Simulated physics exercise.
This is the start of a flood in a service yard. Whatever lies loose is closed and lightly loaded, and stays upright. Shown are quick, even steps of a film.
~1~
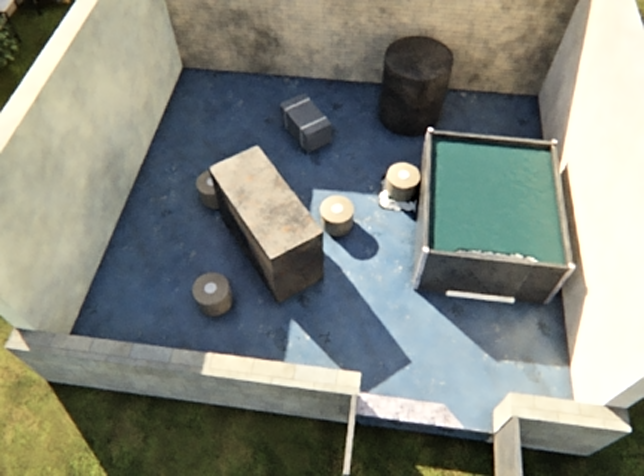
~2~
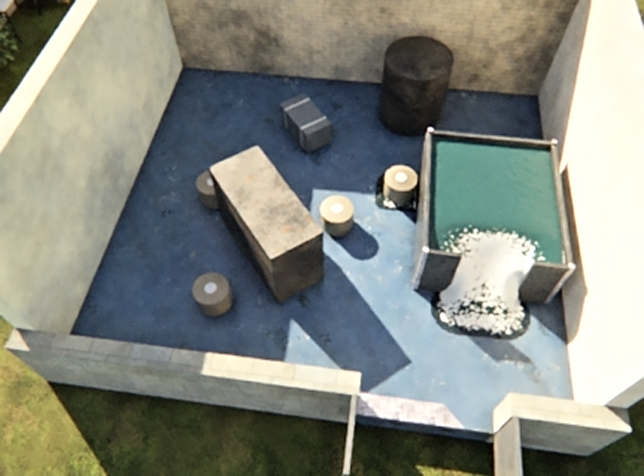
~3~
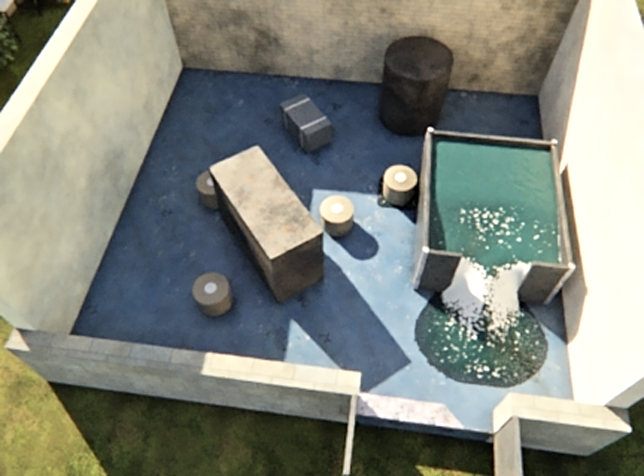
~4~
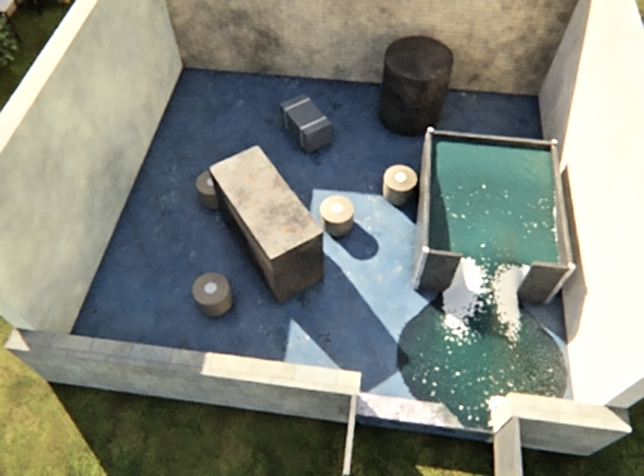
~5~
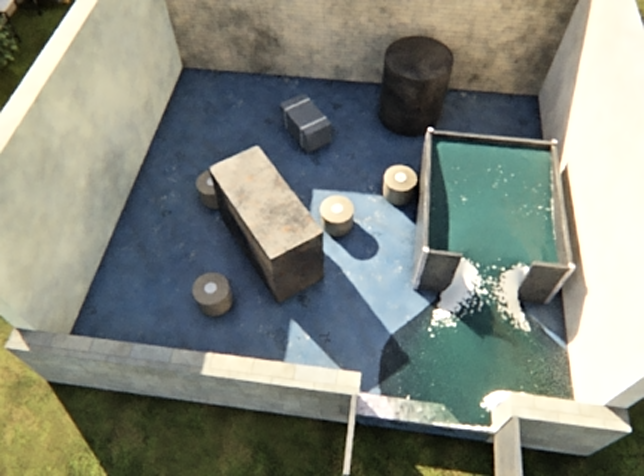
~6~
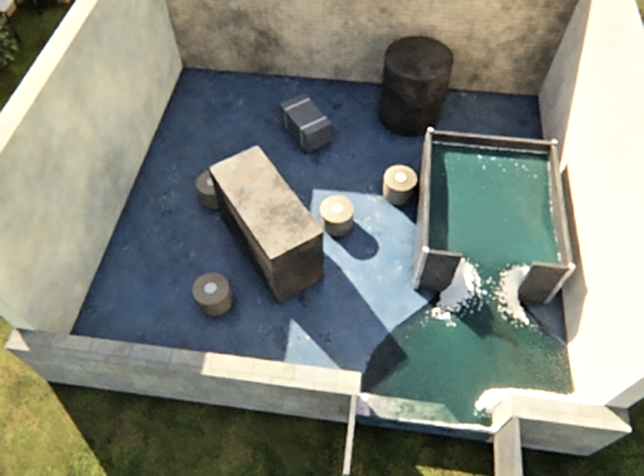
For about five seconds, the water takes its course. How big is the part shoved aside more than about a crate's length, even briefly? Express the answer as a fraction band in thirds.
Fraction band: Less than 1/3.
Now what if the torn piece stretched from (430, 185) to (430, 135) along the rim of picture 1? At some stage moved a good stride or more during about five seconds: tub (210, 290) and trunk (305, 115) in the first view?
Here's the pair: Came up short, then made it that far.
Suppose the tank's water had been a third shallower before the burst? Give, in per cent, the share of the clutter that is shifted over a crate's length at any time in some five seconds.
Something like 0 percent.
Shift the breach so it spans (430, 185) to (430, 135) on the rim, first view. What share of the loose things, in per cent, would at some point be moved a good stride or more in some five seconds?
I make it 80 per cent.
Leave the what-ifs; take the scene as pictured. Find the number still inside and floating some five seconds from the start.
The answer is 0.
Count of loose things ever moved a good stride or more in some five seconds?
Tally: 0.
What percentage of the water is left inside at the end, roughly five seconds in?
Looks like about 52 per cent of the water.
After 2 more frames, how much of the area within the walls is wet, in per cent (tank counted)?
By my count it's near 20 in a hundred.
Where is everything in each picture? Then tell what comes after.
The first frame shows a tub at (404, 175) rests on the ground; a tub at (211, 288), on the bottom; 0 of 5 have shifted.
The second frame shows a tub at (402, 178), on the bottom; a tub at (211, 288) rests on the ground; 0 of 5 have shifted.
The third frame shows a tub at (401, 178) rests on the ground, close to its start; a tub at (211, 288) rests on the ground; 0 of 5 have shifted.
The fourth frame shows a tub at (401, 178) rests on the ground, close to its start; a tub at (211, 288), on the bottom; 0 of 5 have shifted.
The fifth frame shows a tub at (401, 178), on the bottom, close to its start; a tub at (211, 288) rests on the ground; 0 of 5 have shifted.
The sixth frame shows a tub at (401, 178), on the bottom, close to its start; a tub at (211, 288) rests on the ground; 0 of 5 have shifted.
A moment on, 0 of 5 are well off their spots; 0 afloat.
Next, 0 of 5 are well off their spots; 0 afloat.
Later, 0 of 5 are well off their spots; 0 afloat.
In the end, 0 of 5 are well off their spots, and 0 have been at some point; 0 afloat.
